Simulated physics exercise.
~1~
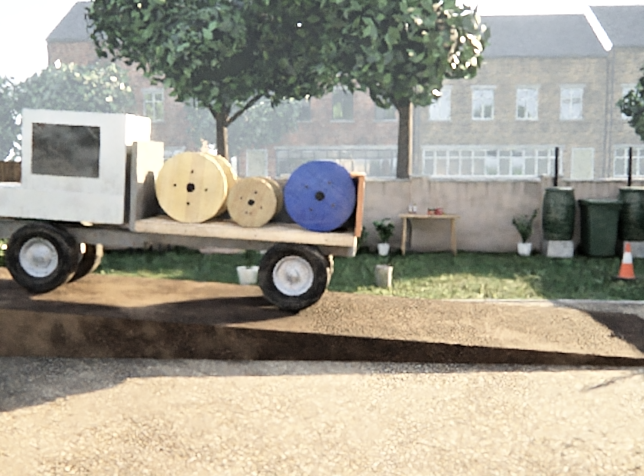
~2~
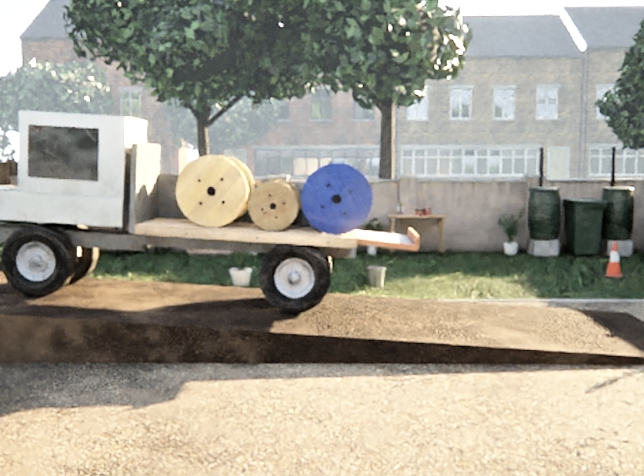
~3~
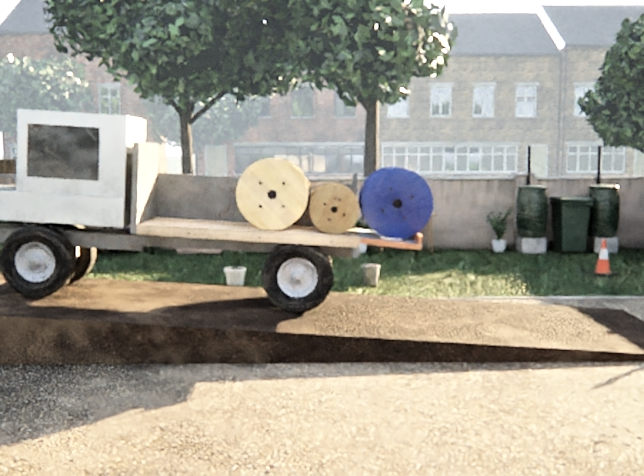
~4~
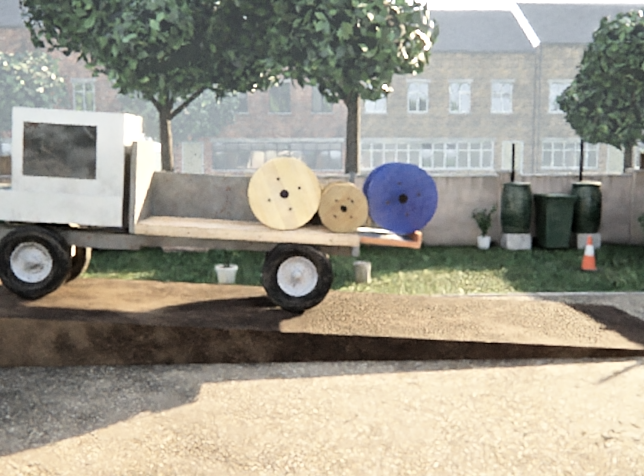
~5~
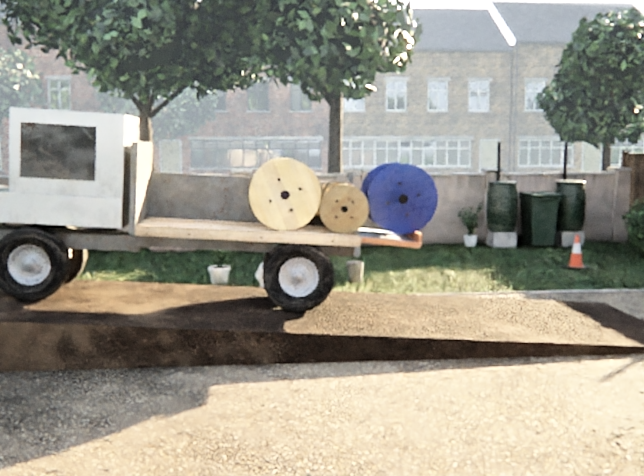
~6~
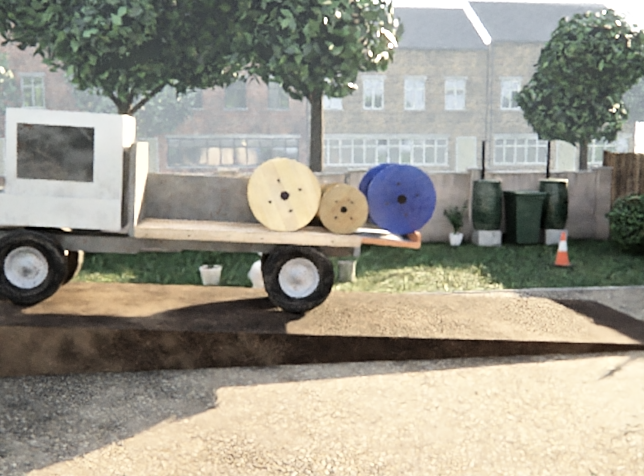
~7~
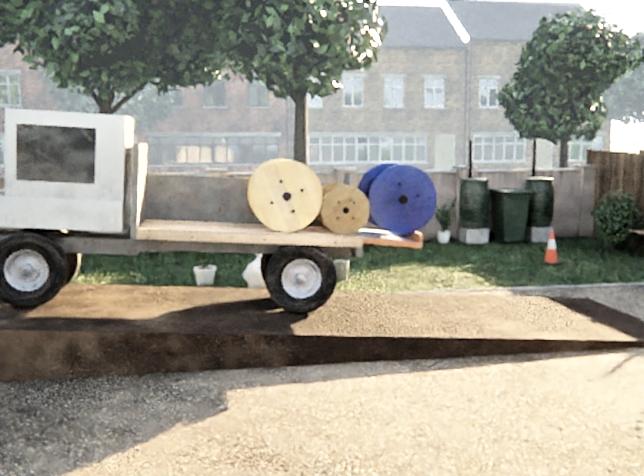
Blue cable reel and two tan ones rolling right down a pickup's sloping bed, the blue stopping on the lowered tailgate.
